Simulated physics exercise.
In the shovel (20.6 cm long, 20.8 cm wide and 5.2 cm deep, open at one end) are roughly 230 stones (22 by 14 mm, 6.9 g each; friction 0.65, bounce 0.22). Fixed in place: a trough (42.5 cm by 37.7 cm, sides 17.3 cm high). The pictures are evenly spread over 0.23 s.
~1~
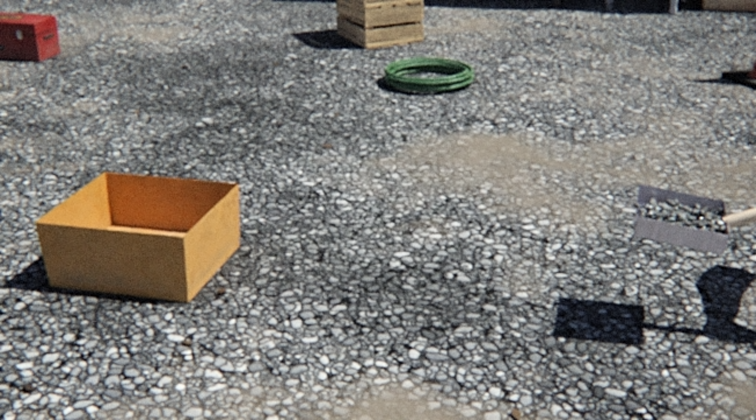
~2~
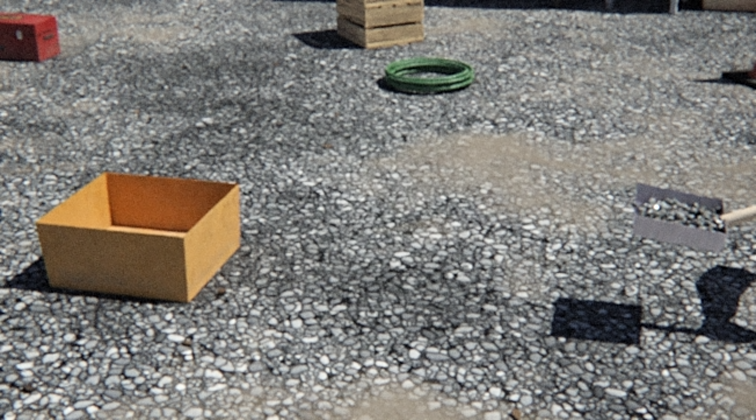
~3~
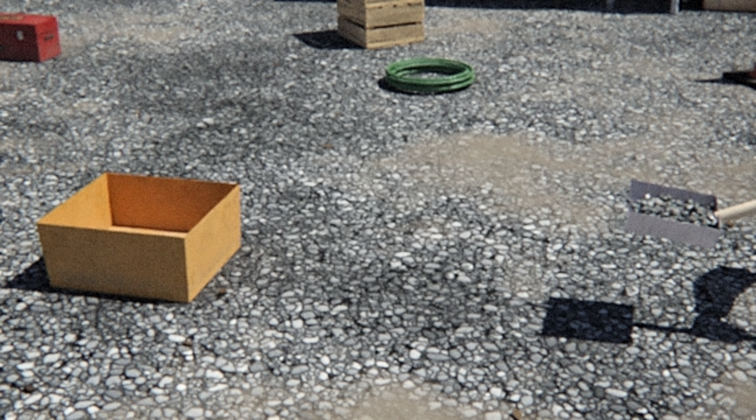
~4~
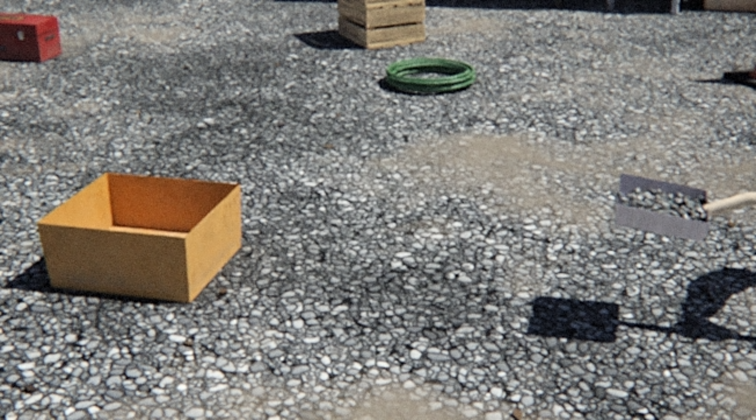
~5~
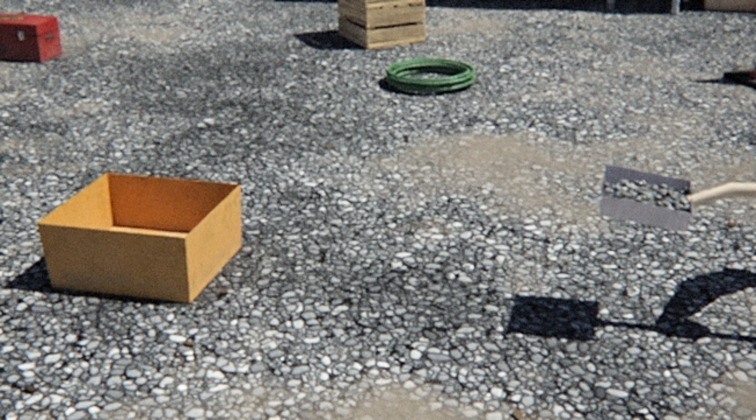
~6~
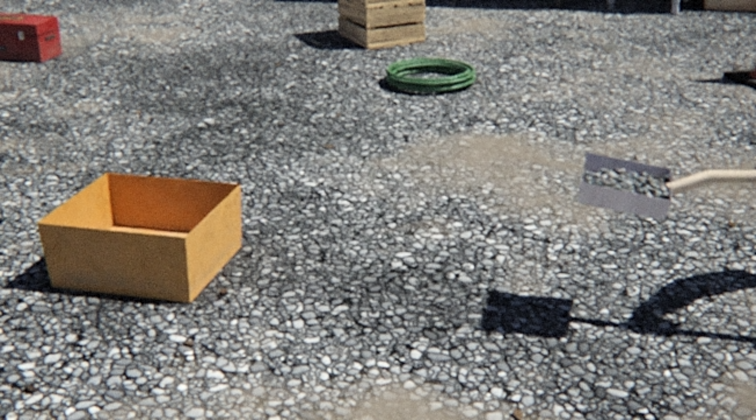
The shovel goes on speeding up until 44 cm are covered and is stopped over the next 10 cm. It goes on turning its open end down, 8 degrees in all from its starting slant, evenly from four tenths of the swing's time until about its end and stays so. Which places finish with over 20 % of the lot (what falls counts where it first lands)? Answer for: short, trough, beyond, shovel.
On the ground short of the target's middle: Above; in the trough: Below; on the ground beyond it: Below; in the shovel: Below.
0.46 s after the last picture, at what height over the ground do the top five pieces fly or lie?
Some 40 cm.
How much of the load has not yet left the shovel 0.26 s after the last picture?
About 55 per cent.
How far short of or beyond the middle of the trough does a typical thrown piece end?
About 25 cm short of it.
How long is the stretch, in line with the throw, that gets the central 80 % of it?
About 5 cm.
Then, 0.14 s after the last picture, tilt 4 degrees; shovel 100 %; middle of all pieces near (546, 138).
Then, 0.26 s after the last picture, tilt 1 degrees; shovel 55 %, in the air 45 %; middle of all pieces near (451, 101).
Then, 0.37 s after the last picture, tilt 0 degrees; in the air 100 %; middle of all pieces near (366, 113).
Then, 0.46 s after the last picture, tilt 0 degrees; in the air 100 %; middle of all pieces near (295, 161).
In the end, short 100 %, trough 0 %, beyond 0 %, shovel 0 %.
